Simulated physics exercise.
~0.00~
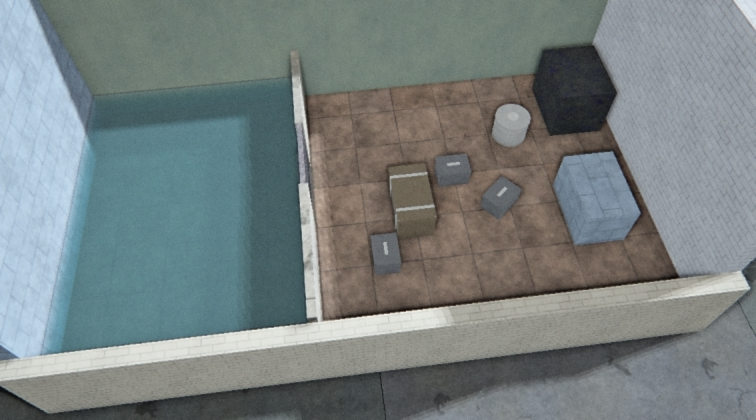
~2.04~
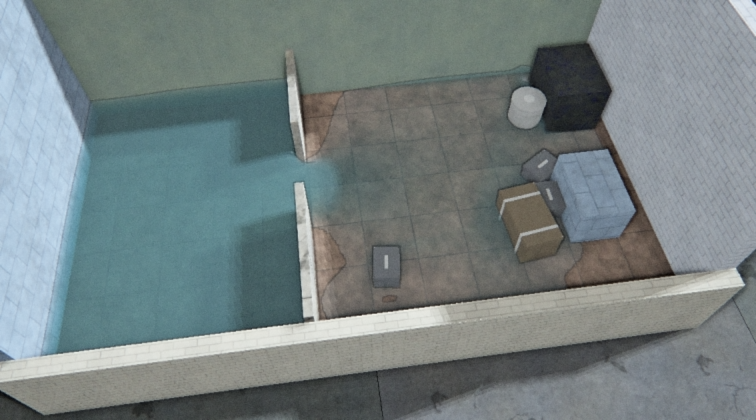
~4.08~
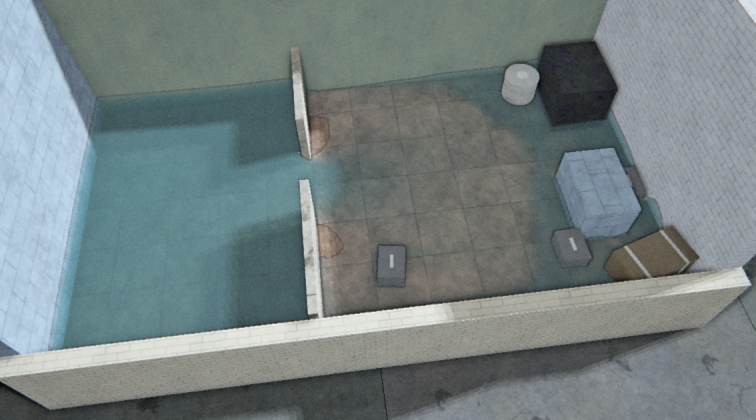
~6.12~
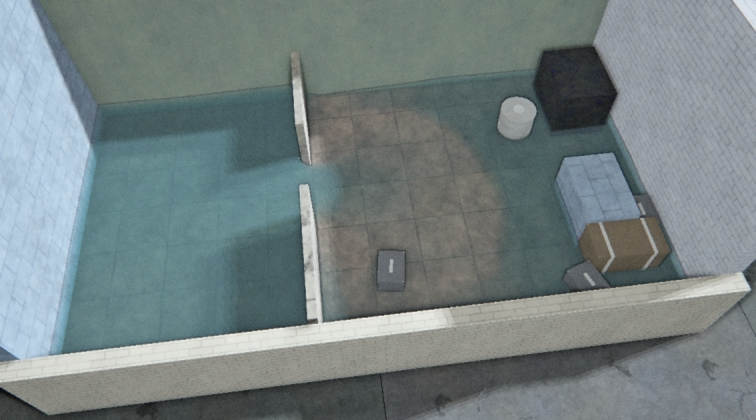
Storeroom seen from above, water bursting through a doorway from the flooded left room, sweeping a trunk and boxes rightward before they settle.
